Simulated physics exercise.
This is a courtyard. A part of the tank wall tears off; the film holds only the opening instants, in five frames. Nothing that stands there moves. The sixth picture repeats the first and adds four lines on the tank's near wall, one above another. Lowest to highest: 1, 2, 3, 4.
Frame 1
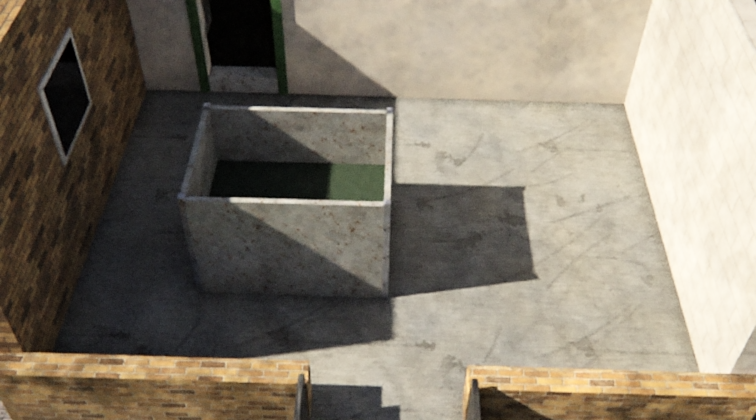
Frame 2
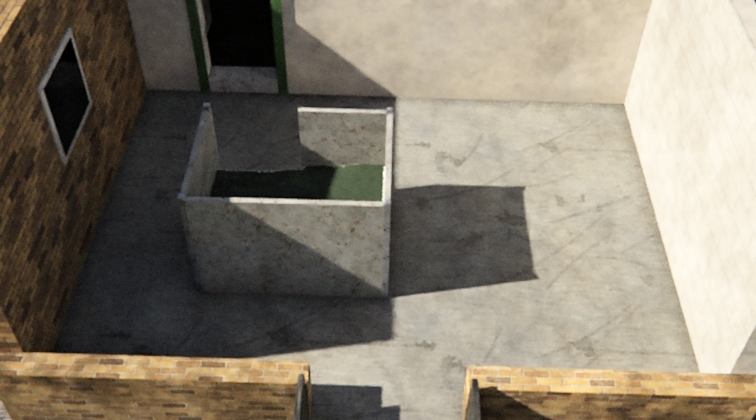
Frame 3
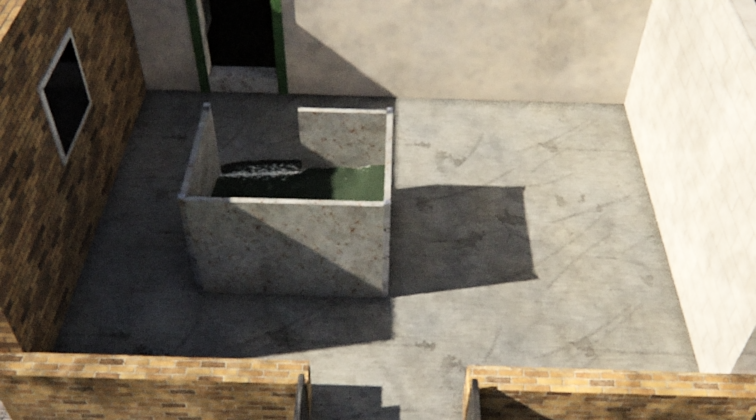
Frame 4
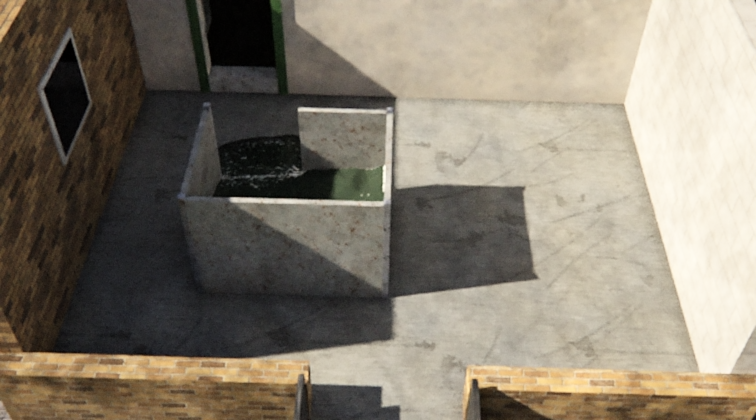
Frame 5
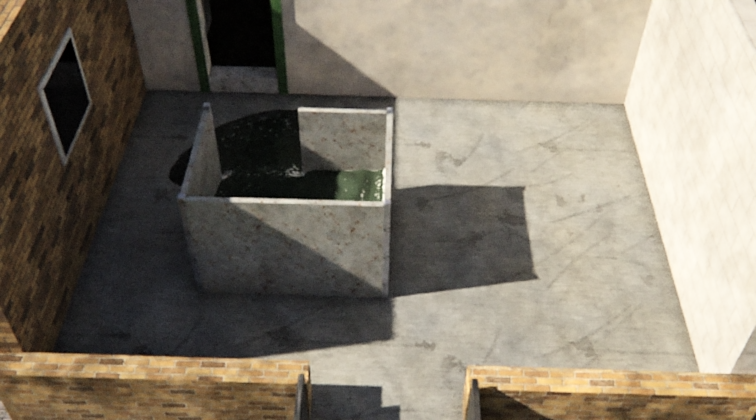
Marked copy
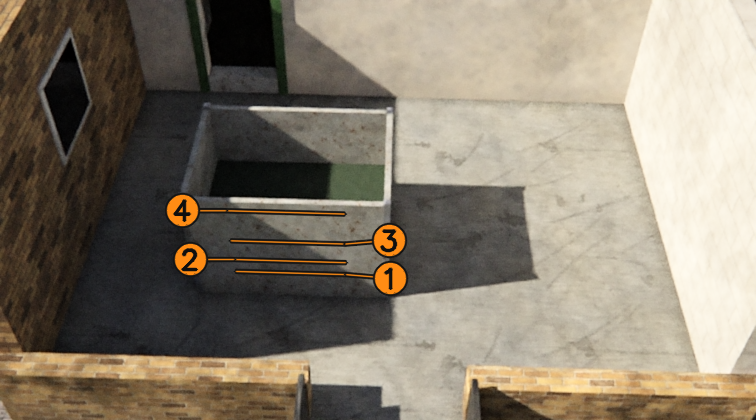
Dark green water pouring out through a gap in the back wall of a concrete tank, spreading across a courtyard floor.
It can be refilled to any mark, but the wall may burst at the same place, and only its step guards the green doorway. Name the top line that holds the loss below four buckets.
I would pick level 2.
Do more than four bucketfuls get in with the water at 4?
Yes, that goes wrong.
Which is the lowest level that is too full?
The answer is 3.
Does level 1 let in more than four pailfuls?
No, not at all.
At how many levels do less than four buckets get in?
Two.
On the marked copy, 1 at (291, 273); 2 at (289, 261); 3 at (288, 242); 4 at (285, 212); from the bottom up 1, 2, 3, 4.
With 1, nothing gets over.
With 2, a bucket or two gets in.
With 3, about 11 bucketfuls get in.
With 4, dozens of bucketfuls pour in.
